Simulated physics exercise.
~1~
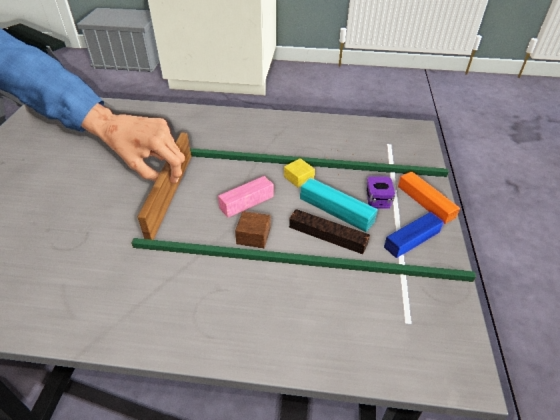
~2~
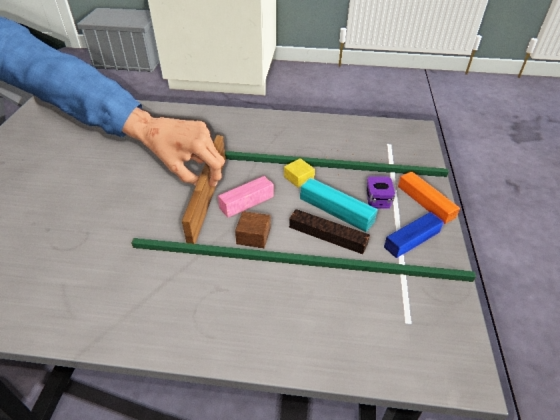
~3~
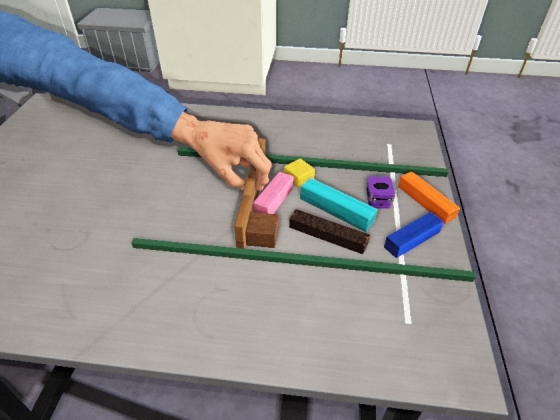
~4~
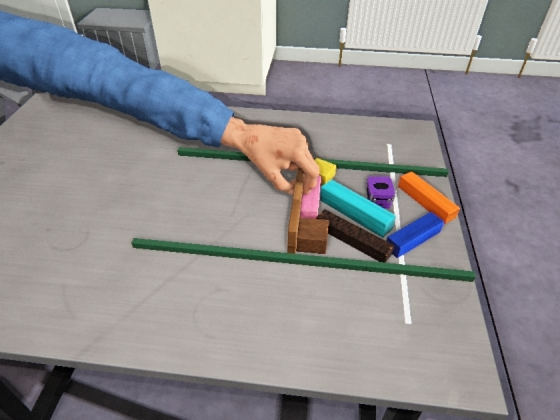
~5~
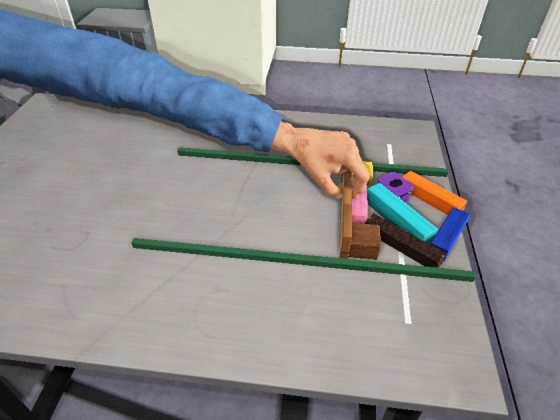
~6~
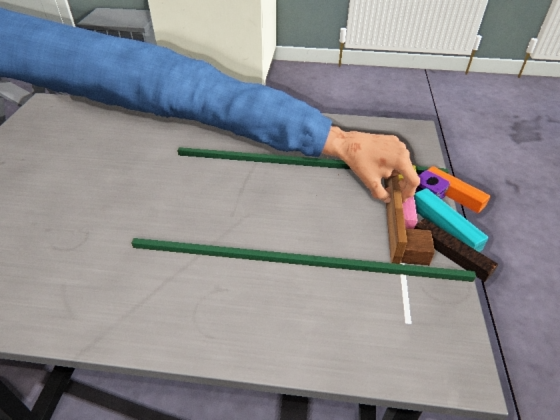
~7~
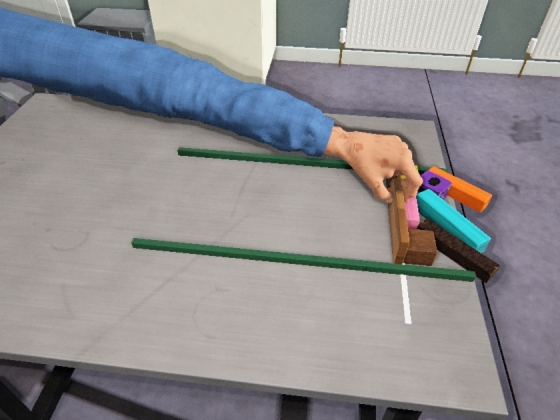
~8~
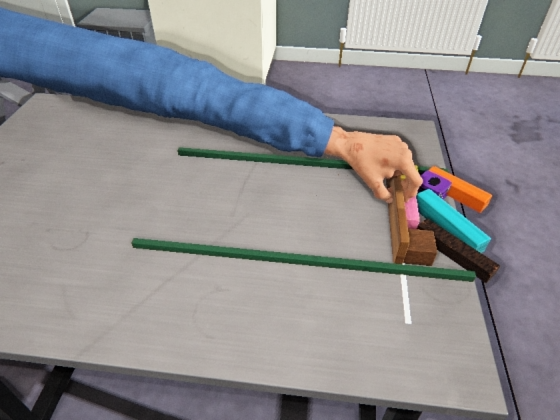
In the video, a hand slides an upright wooden board rightward along a channel between green rails, gathering colorful blocks and bars and pushing them toward the table's end. The blue bar drops off the edge, and the board stops with several remaining pieces bunched and overhanging.
